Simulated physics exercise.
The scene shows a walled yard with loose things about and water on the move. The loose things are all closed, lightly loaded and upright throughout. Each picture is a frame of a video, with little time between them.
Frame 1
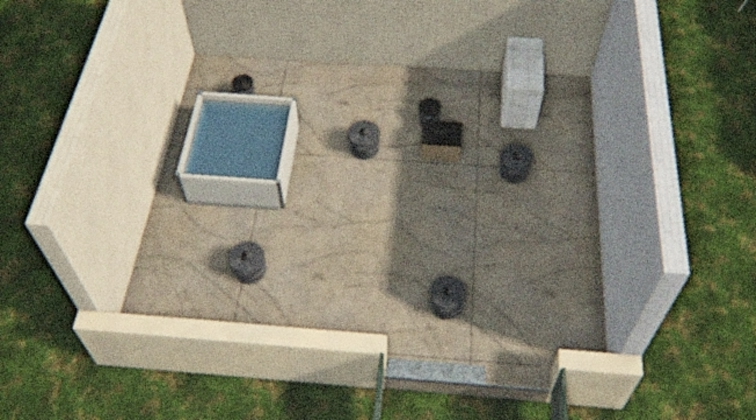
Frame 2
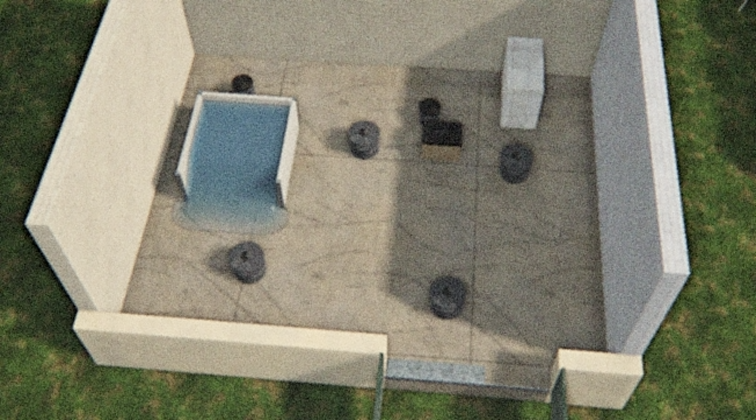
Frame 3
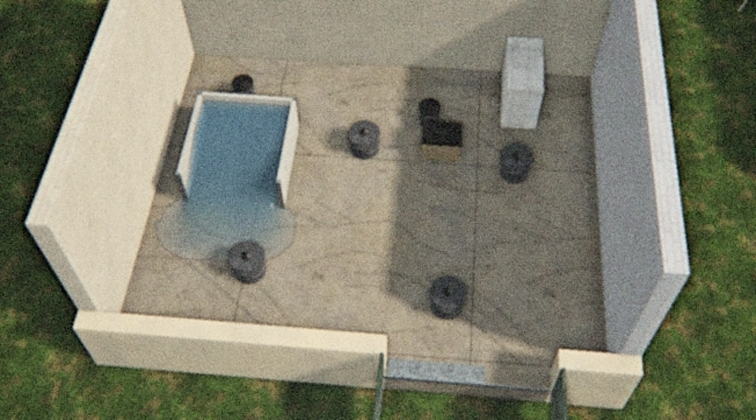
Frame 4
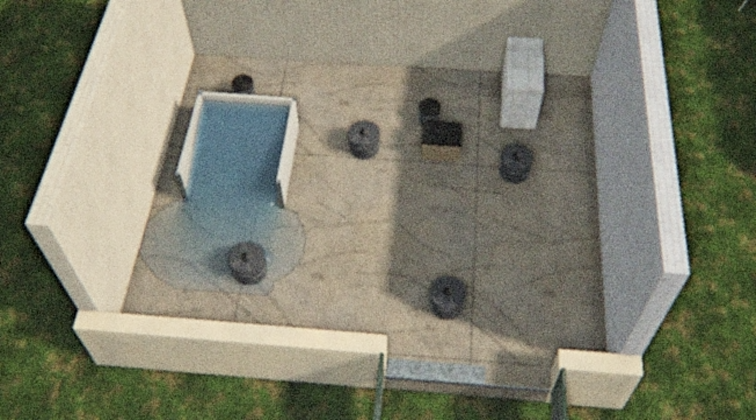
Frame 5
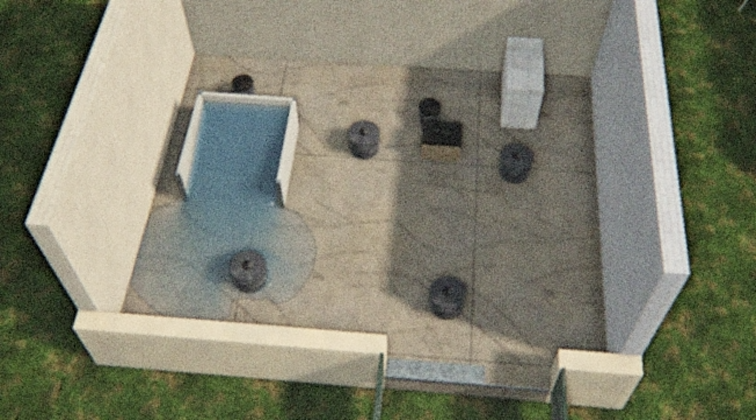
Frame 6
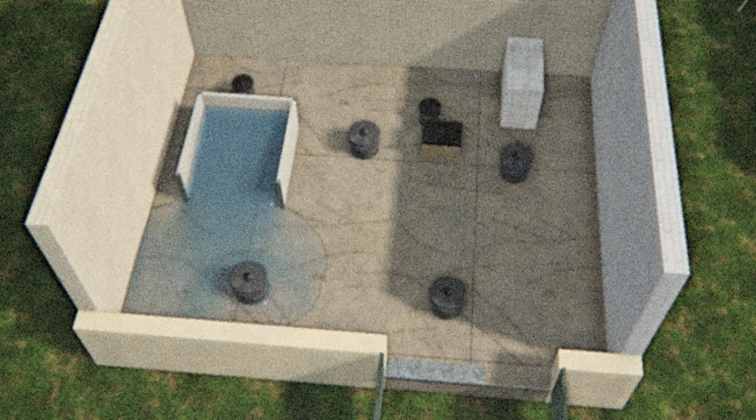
Water pours out through the open near side of a raised pool in a walled yard and spreads across the paving, surrounding a dark tub and nudging it slightly toward the front wall, while the other objects stay still.
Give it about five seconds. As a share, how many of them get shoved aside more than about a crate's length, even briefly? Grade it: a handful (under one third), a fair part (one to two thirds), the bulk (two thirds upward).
A handful.
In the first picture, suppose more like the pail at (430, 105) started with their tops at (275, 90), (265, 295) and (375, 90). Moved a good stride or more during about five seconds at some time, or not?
The first sits tight, the second travels far and the third sits tight.
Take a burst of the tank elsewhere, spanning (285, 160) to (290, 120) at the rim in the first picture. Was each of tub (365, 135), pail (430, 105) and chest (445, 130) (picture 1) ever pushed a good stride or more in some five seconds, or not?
Result per item - displaced that far / displaced that far / displaced that far.
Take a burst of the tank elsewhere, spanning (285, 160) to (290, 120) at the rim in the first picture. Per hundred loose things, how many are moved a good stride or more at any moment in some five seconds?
That works out to about 40 per cent of them.
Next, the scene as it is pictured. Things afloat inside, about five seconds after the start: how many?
Total: 0.
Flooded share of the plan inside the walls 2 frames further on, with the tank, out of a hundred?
25 per cent or so.
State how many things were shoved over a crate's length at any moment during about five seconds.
Result - 1.
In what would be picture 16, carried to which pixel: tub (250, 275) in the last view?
Look for it near pixel (336, 305).
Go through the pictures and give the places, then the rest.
The first frame shows a tub at (247, 256), on the bottom; a tub at (448, 292), on the bottom; 0 of 7 have shifted.
The second frame shows a tub at (247, 256) rests on the ground; a tub at (448, 292) rests on the ground; 0 of 7 have shifted.
The third frame shows a tub at (247, 256), on the bottom; a tub at (448, 292) rests on the ground; 0 of 7 have shifted.
The fourth frame shows a tub at (247, 257), on the bottom; a tub at (448, 292), on the bottom; 0 of 7 have shifted.
The fifth frame shows a tub at (248, 265) rests on the ground, close to its start; a tub at (448, 292) rests on the ground; 1 of 7 have shifted.
The sixth frame shows a tub at (248, 277) rests on the ground, a stride from its start; a tub at (448, 292) rests on the ground; 1 of 7 have shifted.
A moment on, 1 of 7 are well off their spots; 0 afloat.
Next, 1 of 7 are well off their spots; 1 afloat.
Later, 1 of 7 are well off their spots; 0 afloat.
In the end, 1 of 7 are well off their spots, and 1 have been at some point; 0 afloat.
